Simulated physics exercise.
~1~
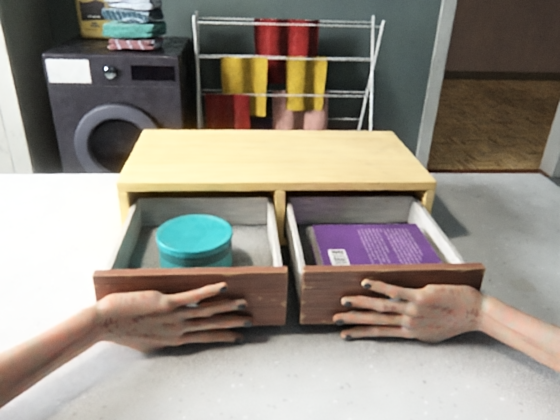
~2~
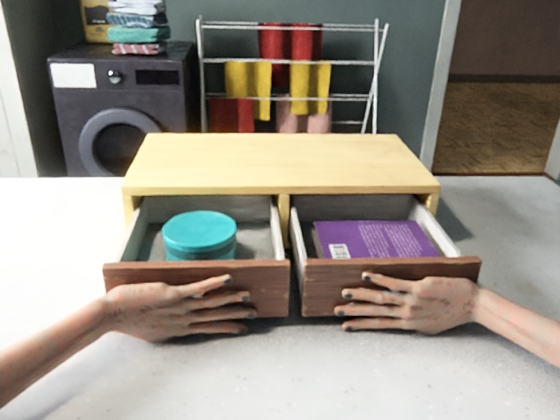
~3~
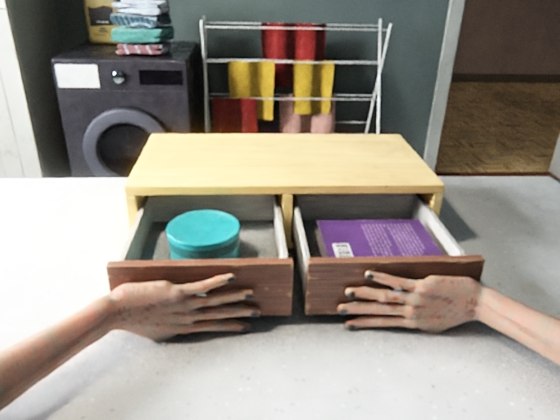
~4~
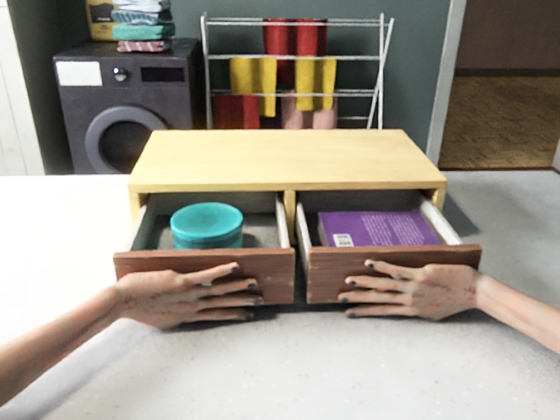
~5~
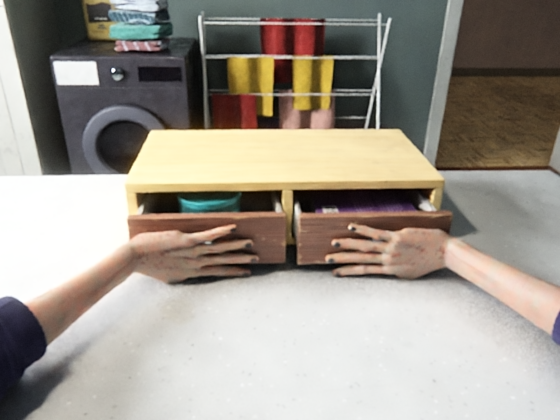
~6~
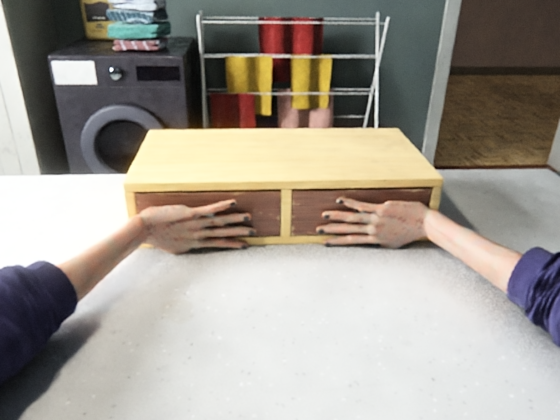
Two hands pushed in the open drawers of a small yellow chest on a table, one holding a turquoise tub and the other a purple book, until both drawers were shut flush and the things inside were out of sight.
